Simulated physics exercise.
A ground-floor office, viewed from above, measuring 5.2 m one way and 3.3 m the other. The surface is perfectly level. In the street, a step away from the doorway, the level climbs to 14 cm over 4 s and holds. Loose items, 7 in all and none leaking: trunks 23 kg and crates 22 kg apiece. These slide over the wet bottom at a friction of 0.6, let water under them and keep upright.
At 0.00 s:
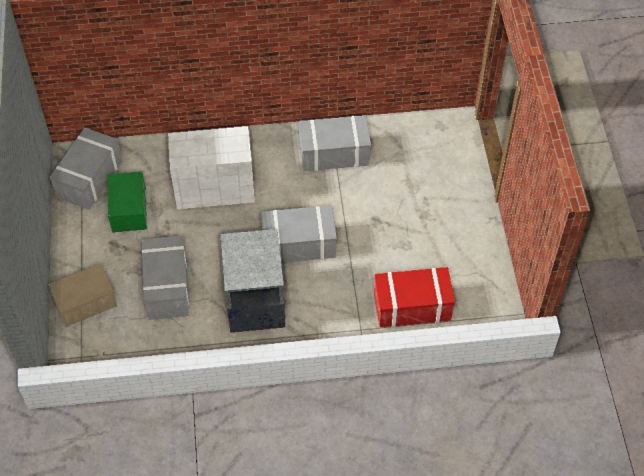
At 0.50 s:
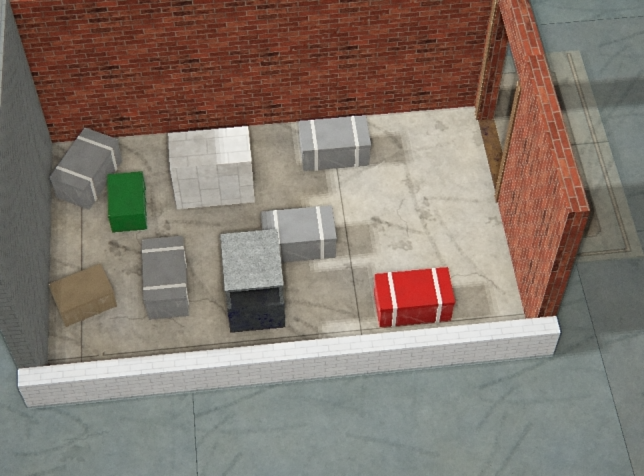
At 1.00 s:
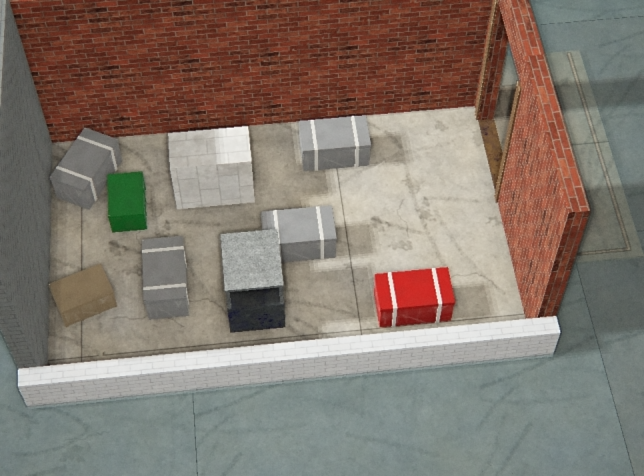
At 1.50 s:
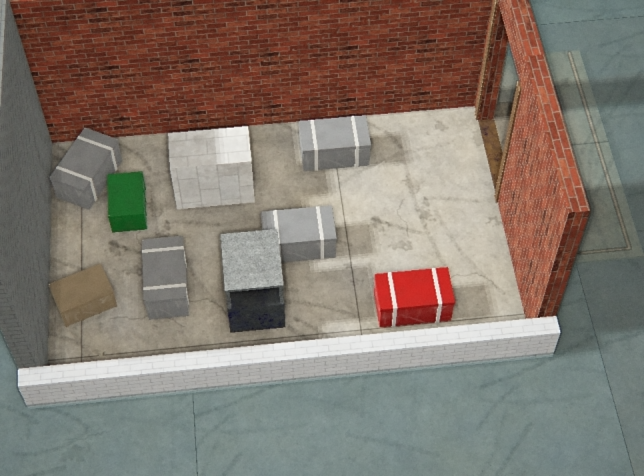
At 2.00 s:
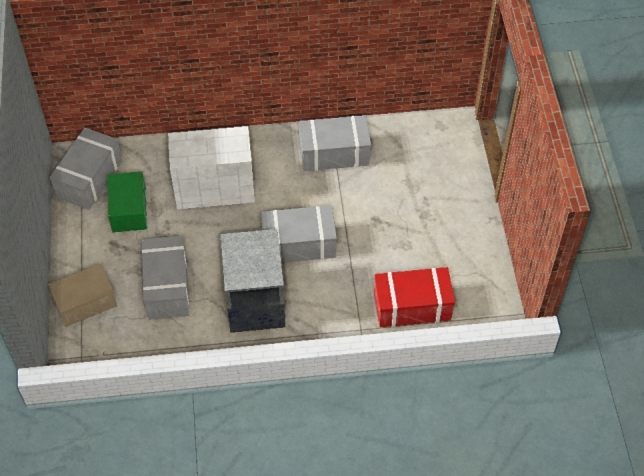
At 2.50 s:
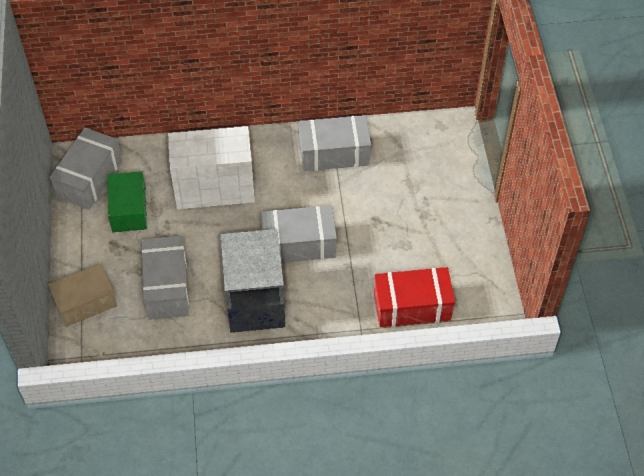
A brick-walled room seen from above held scattered gray, red, green and brown boxes that never moved, while the ground outside turned bluish with water and a thin patch finally crept in at the doorway.
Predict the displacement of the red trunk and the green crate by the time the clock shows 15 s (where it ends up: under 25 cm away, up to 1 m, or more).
Red trunk: No real move. Green crate: No real move.
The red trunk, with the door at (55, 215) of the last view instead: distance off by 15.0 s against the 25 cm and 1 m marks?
Result for the red trunk: Negligible displacement.
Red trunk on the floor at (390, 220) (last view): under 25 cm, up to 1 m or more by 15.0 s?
Well, it sits tight.
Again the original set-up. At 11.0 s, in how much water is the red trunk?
Around 3 cm.
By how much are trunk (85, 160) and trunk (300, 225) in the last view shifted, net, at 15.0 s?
Respectively 80 and 20 centimetres.
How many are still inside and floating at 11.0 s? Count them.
1.
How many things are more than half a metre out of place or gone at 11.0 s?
0.
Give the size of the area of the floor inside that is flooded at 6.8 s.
Somewhere about 8.5 m2, give or take.
After 3.5 s the red trunk is near (415, 288), 0.0 m from its start, aground; the green crate is near (125, 194), 0.0 m from its start, aground; 0 afloat.
After 6.8 s the red trunk is near (415, 288), 0.0 m from its start, aground; the green crate is near (125, 194), 0.0 m from its start, aground; 0 afloat.
After 11.0 s the red trunk is near (415, 288), 0.0 m from its start, aground; the green crate is near (125, 194), 0.0 m from its start, aground; 1 afloat.
After 15.0 s the red trunk is near (415, 288), 0.0 m from its start, aground; the green crate is near (125, 194), 0.0 m from its start, aground; 3 afloat.
